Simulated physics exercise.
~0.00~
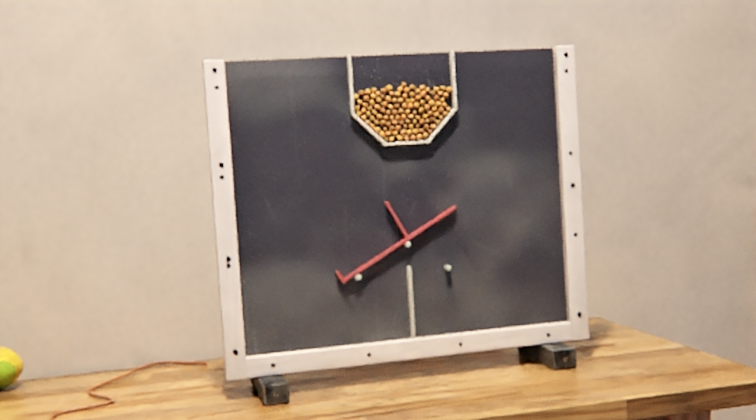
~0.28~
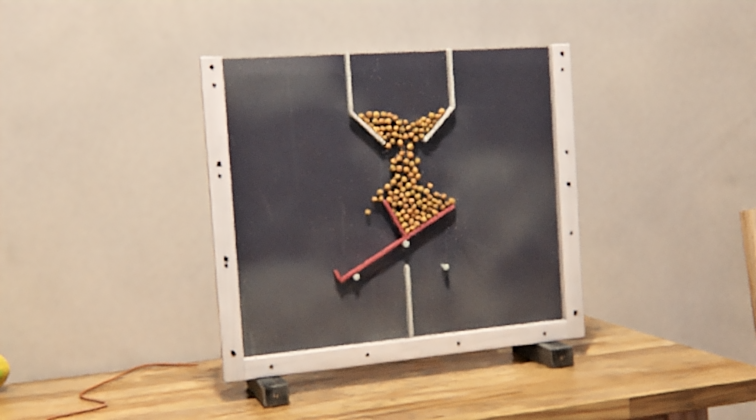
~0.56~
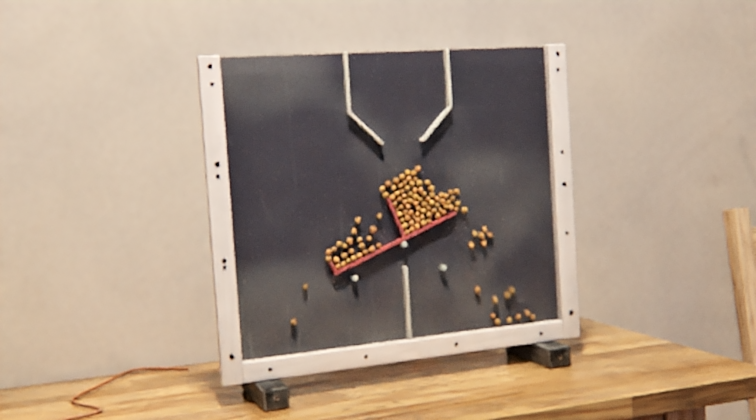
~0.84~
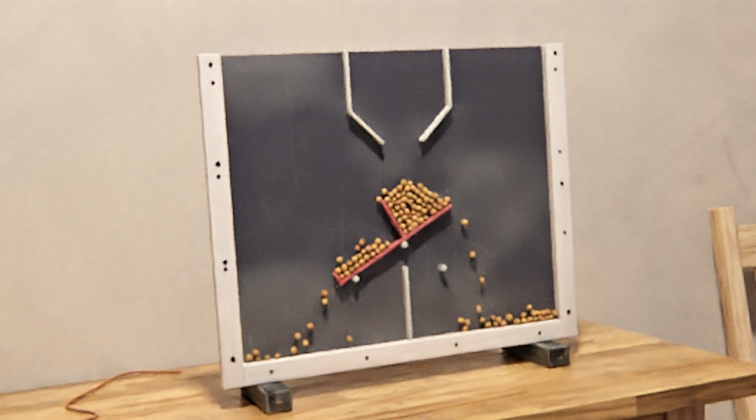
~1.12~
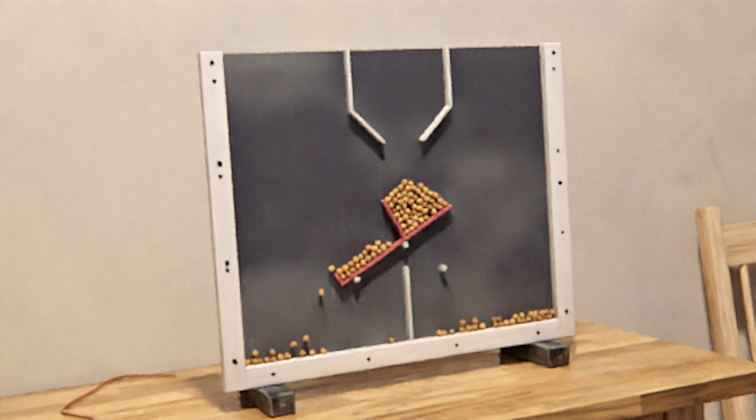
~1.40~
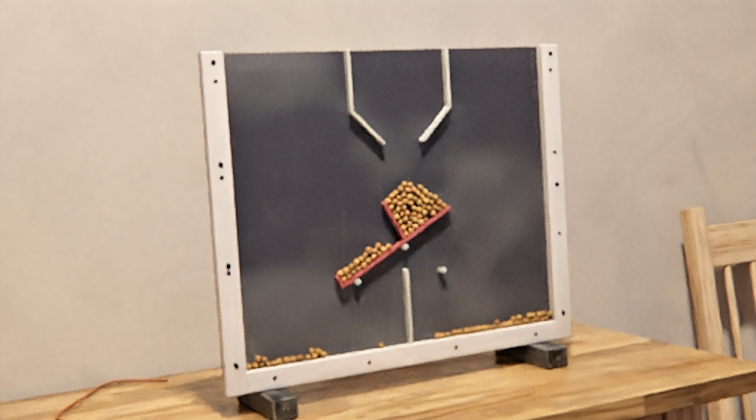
A framed dark panel drops beads onto a tilted red tray, which keeps most as others spill both sides.
